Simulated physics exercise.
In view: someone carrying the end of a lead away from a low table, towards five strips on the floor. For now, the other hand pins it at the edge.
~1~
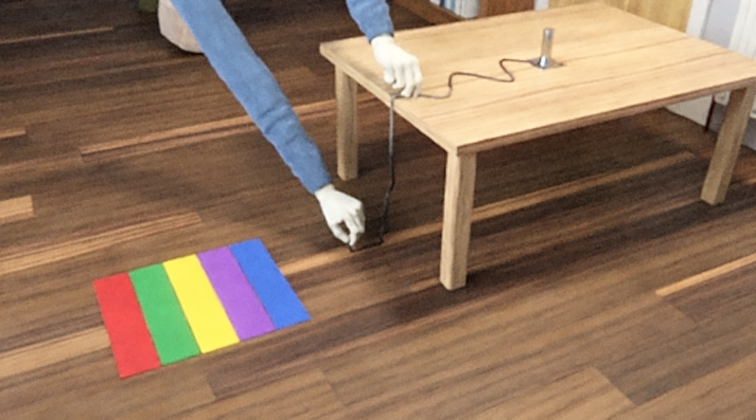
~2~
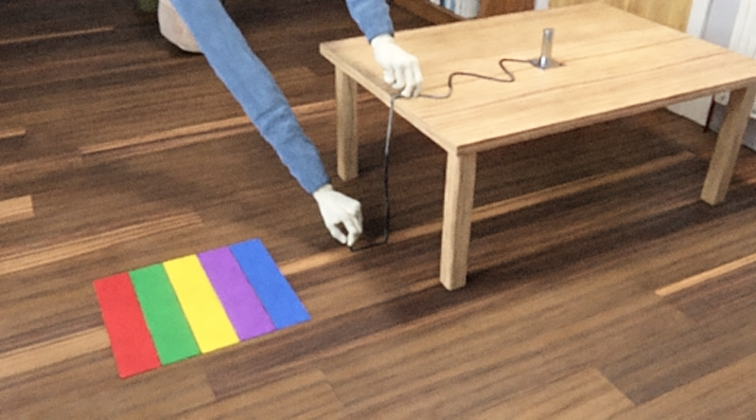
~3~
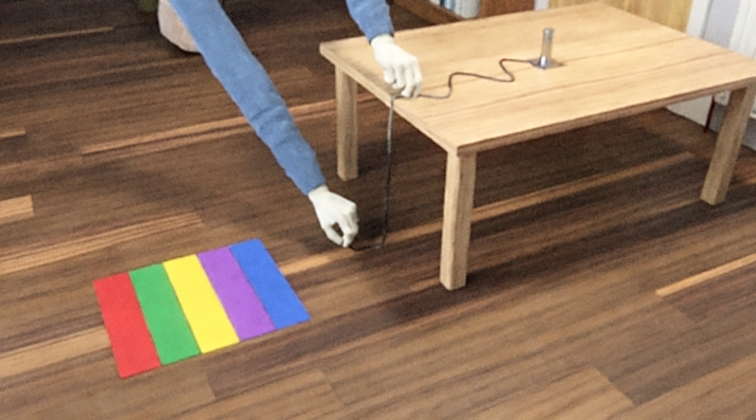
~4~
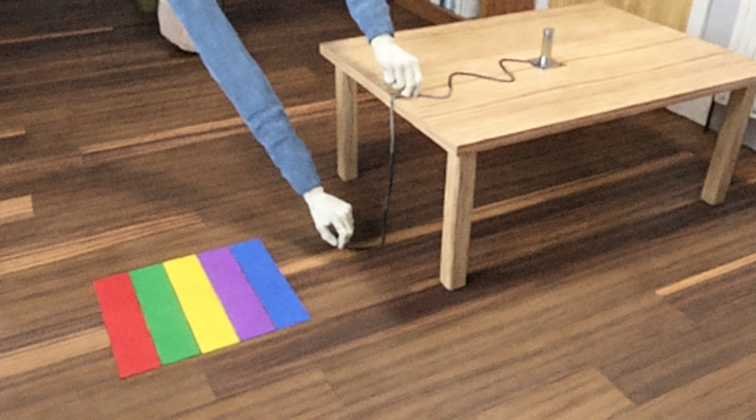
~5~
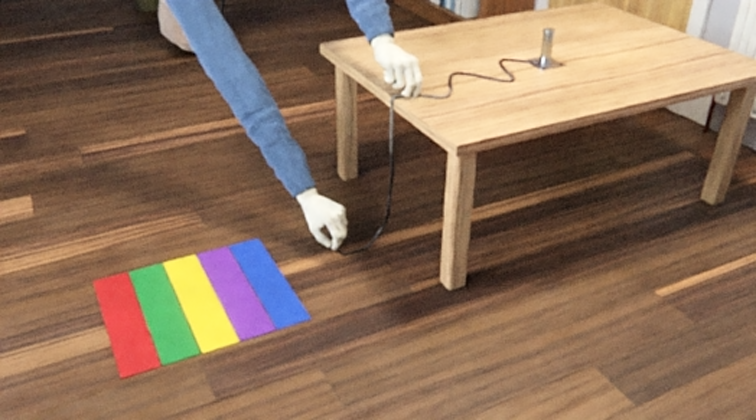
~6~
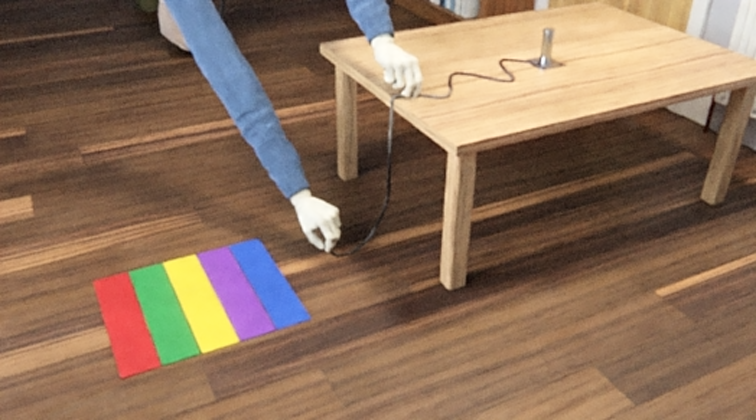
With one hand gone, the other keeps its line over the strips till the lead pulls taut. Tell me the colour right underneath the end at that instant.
Right underneath is red.
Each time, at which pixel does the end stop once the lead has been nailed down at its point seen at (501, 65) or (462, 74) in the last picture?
Around (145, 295), then around (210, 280).
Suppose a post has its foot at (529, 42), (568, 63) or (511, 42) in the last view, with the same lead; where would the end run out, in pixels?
About (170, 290), (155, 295) and (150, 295).
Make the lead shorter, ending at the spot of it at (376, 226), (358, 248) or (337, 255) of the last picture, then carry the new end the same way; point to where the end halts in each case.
Roughly at (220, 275) for the first, (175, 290) for the second and (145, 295) for the third.
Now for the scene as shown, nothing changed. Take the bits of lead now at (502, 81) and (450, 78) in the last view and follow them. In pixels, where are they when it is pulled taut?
The first settles around (454, 83), the second around (399, 96).
Soon after, end near (181, 287); over yellow.
Then, end near (146, 297); over green.
At full stretch, end near (124, 303); over red. It gets as far as the red strip.
